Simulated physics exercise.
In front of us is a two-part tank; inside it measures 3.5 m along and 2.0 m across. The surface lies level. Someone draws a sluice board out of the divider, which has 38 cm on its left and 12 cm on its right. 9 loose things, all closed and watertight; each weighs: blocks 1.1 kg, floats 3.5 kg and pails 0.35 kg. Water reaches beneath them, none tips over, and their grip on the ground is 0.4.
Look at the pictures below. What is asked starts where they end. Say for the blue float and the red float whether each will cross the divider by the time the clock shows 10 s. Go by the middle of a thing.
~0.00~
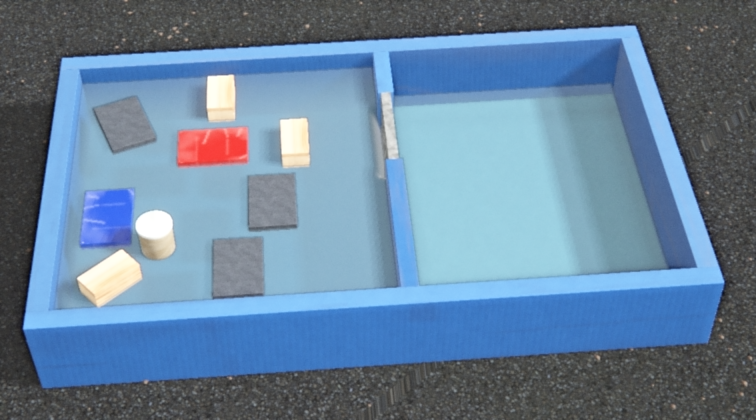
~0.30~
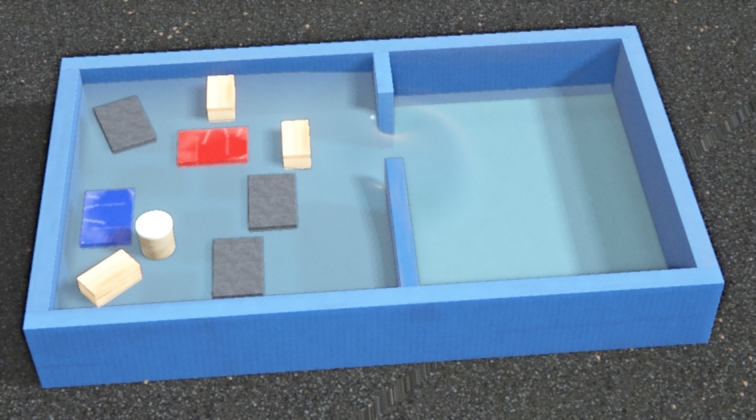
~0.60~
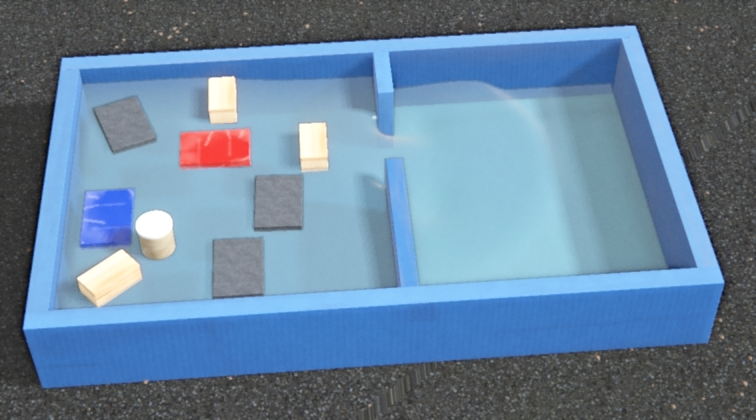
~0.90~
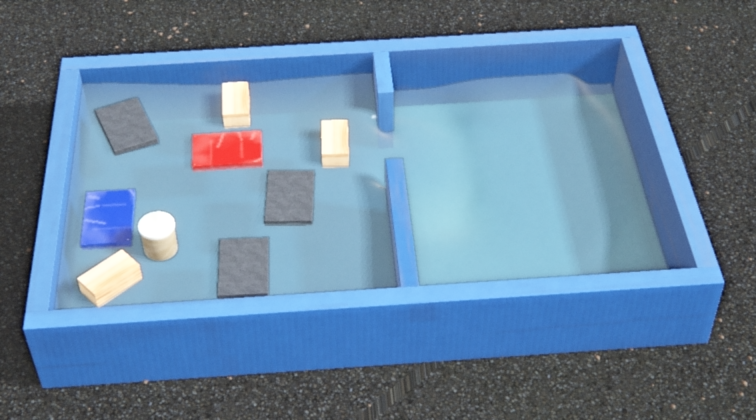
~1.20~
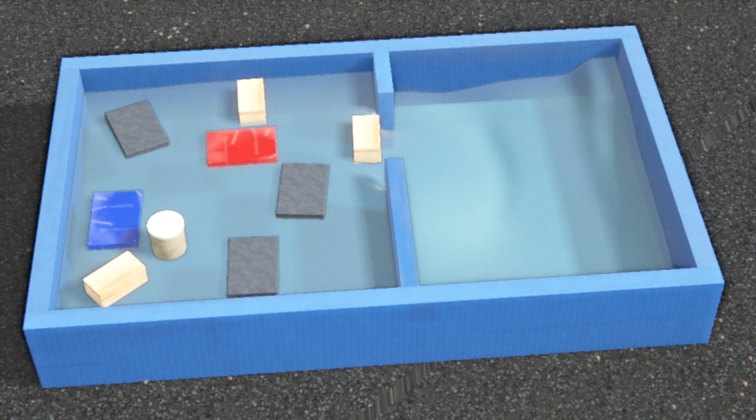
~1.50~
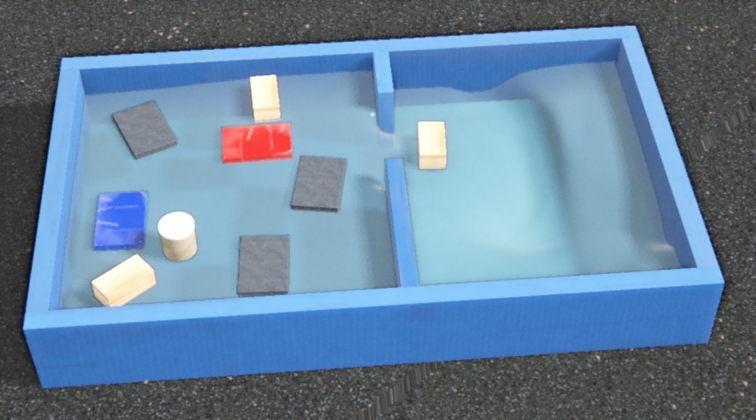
Judging by the middle, the blue float stays on the near side and the red float stays on the near side.
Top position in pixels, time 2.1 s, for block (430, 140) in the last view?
About (573, 132), give or take.
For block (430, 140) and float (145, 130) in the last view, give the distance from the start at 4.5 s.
Shifts: 140 cm / 10 cm.
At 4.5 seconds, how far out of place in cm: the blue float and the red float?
About 10 cm and 50 cm, respectively.
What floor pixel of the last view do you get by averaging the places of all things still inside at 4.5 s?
Near (286, 226).
After 2.1 s the blue float is near (125, 217), 0.1 m from its start, afloat; the red float is near (278, 142), 0.4 m from its start, afloat; 1 of 9 are over the mark; 9 afloat.
After 4.5 s the blue float is near (123, 219), 0.1 m from its start, afloat; the red float is near (291, 146), 0.5 m from its start, afloat; 2 of 9 are over the mark; 9 afloat.
After 7.0 s the blue float is near (126, 218), 0.1 m from its start, afloat; the red float is near (282, 156), 0.4 m from its start, afloat; 2 of 9 are over the mark; 9 afloat.
After 10.0 s the blue float is near (134, 221), 0.1 m from its start, afloat; the red float is near (302, 156), 0.5 m from its start, afloat; 2 of 9 are over the mark; 9 afloat.
